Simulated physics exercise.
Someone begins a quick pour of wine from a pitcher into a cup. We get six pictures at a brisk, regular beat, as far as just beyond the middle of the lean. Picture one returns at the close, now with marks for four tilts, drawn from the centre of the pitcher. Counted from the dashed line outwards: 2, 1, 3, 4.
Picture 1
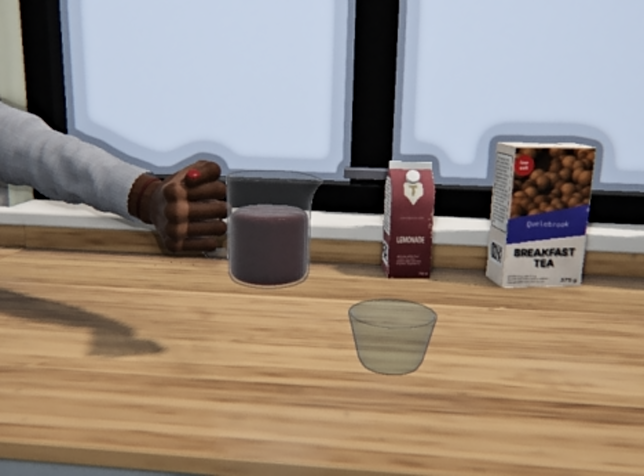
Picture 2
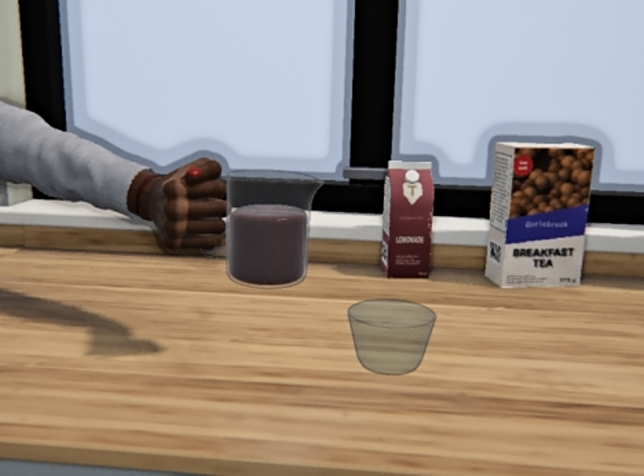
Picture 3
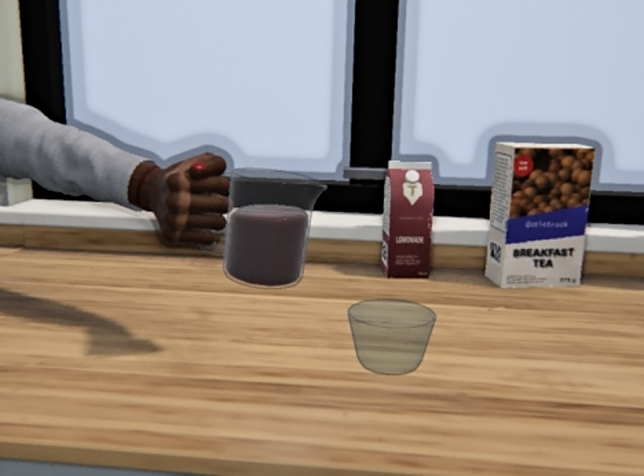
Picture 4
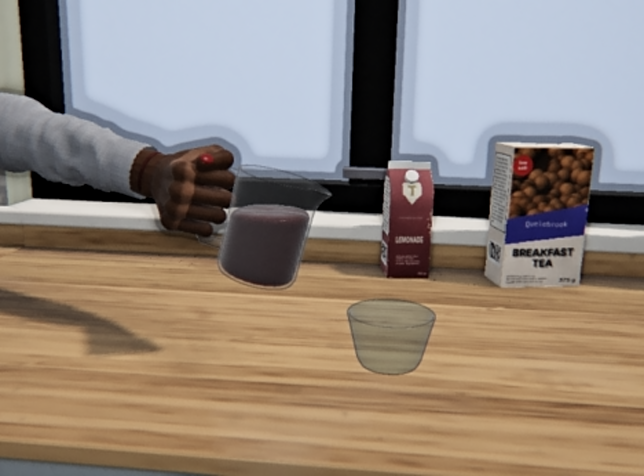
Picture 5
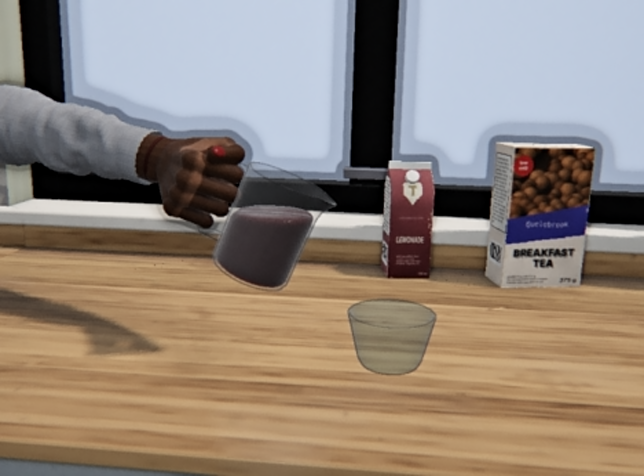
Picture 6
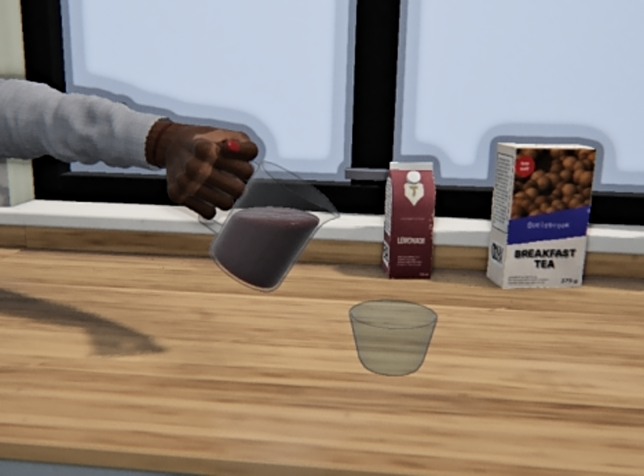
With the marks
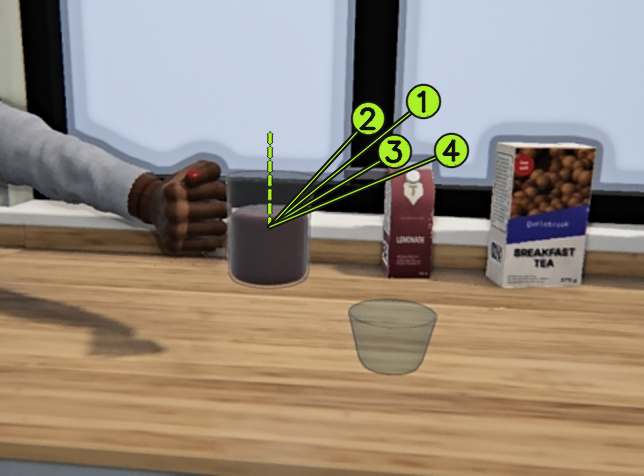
On a wooden counter by a window, a hand held a clear pitcher of dark purple drink still, then steadily tilted it to the right near a small cup, with nothing leaving it.
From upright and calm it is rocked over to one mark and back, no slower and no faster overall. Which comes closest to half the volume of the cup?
The answer is line 4.
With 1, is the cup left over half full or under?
Under half.
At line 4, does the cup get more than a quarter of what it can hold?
Yes, clearly.
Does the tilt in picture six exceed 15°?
Yes, it does.
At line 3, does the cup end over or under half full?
Under.
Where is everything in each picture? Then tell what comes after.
In the first frame, upright, lip at (321, 180); rim of the cup round (393, 312); nothing has left yet.
In the second frame, upright, lip at (321, 182); nothing has left yet.
In the third frame, tipped about 6°, lip at (325, 186); nothing has left yet.
In the fourth frame, tipped about 14°, lip at (329, 194); nothing has left yet.
In the fifth frame, tipped about 22°, lip at (334, 204); nothing has left yet.
In the sixth frame, tipped about 31°, lip at (339, 216); nothing has left yet.
On the marked copy, 1 at (410, 112); 2 at (357, 131); 3 at (380, 160); 4 at (436, 157).
Choosing 1, the cup ends with about 10 % of what it can hold.
Choosing 2, the cup ends with about 1 % of what it can hold.
Choosing 3, the cup ends with about 27 % of what it can hold.
Choosing 4, the cup ends with about 49 % of what it can hold; 3 % of the wine is spilt.
